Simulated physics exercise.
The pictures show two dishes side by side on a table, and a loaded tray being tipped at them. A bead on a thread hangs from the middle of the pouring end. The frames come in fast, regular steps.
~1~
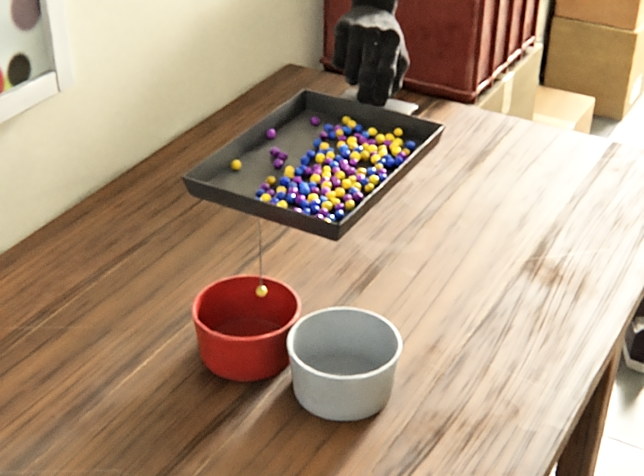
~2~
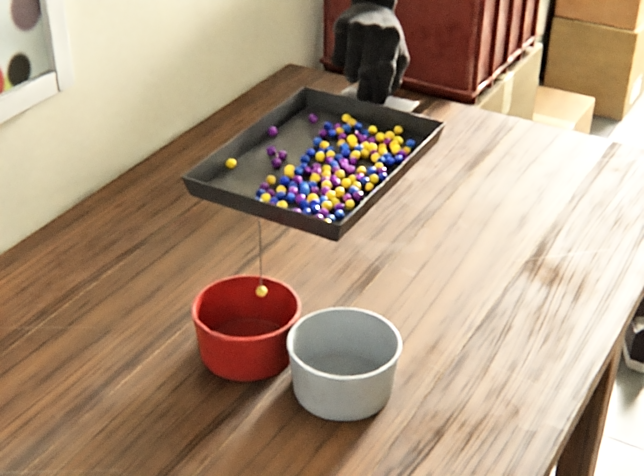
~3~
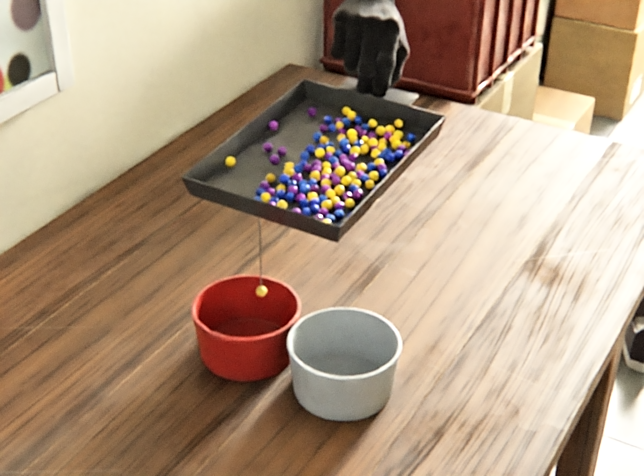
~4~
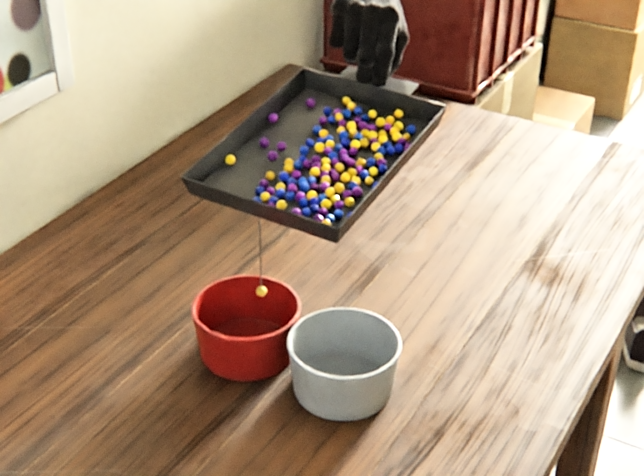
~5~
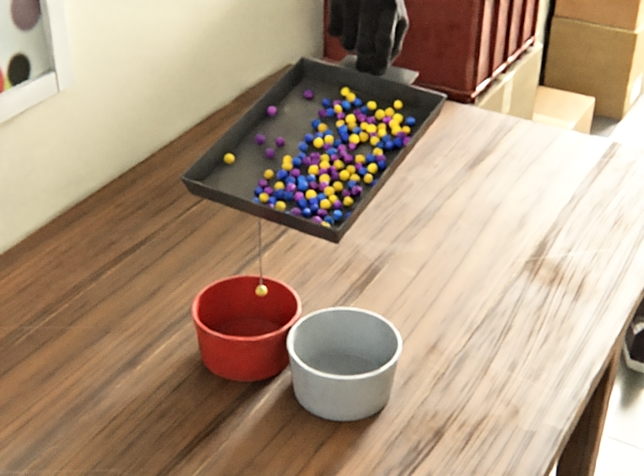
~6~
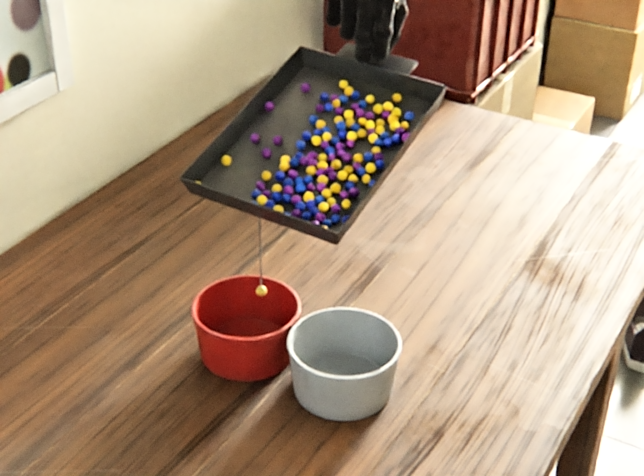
In this clip, a dark gloved hand steadily raises the far end of a black tray of yellow, blue and purple beads above a red dish and a gray dish, and the beads shift slightly within the tray.
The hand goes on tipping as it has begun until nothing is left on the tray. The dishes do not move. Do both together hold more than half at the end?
They take the larger part between them.
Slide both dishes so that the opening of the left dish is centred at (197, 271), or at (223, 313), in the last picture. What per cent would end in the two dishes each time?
First some 0, then 100 per cent.
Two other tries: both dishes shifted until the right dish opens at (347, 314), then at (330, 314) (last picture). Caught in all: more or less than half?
At the first place under half, at the second under half.
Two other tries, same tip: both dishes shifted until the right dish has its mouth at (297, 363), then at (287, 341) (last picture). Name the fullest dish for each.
First the right-hand dish, then the right one.
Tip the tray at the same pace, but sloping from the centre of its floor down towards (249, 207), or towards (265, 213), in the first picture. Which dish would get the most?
First the left one, then the left dish.
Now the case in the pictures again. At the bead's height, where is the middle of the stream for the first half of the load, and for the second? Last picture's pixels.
Early half (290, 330), late half (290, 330).
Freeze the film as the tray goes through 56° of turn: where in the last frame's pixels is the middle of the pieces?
Close to (291, 204).
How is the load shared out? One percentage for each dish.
Left dish near 20 in a hundred; right dish near 50.
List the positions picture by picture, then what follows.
In the first picture, corners of the pouring end at (189, 175) and (337, 221), level; middle of the load at (336, 172), round plastic beads; left dish at (217, 353); right dish at (317, 392); bead on its thread at (261, 291).
In the second picture, corners of the pouring end at (189, 175) and (337, 221), level; middle of the load at (336, 171).
In the third picture, corners of the pouring end at (189, 175) and (337, 222), tipped barely, lowest at the right corner; middle of the load at (336, 167).
In the fourth picture, corners of the pouring end at (188, 175) and (337, 224), tipped a little, lowest at the right corner; middle of the load at (335, 163).
In the fifth picture, corners of the pouring end at (187, 175) and (336, 226), tipped a little, lowest at the right corner; middle of the load at (334, 159).
In the sixth picture, corners of the pouring end at (187, 175) and (336, 227), tipped a little, lowest at the right corner; middle of the load at (332, 158), nearly all on the move; left dish at (217, 353); right dish at (317, 392).
Soon after the last picture, tray tipped steeply; nearly all on the tray; a stray few in the air.
A little later, tray tipped right over; about a quarter on the tray; about a third in the right dish; about a quarter in the left dish; about a quarter outside both; about a quarter in the air.
Later still, tray tipped past a quarter turn; about half in the right dish; about a quarter in the left dish; about a quarter outside both.
By the end, tray tipped past a quarter turn; about half in the right dish; about a quarter in the left dish; about a quarter outside both.
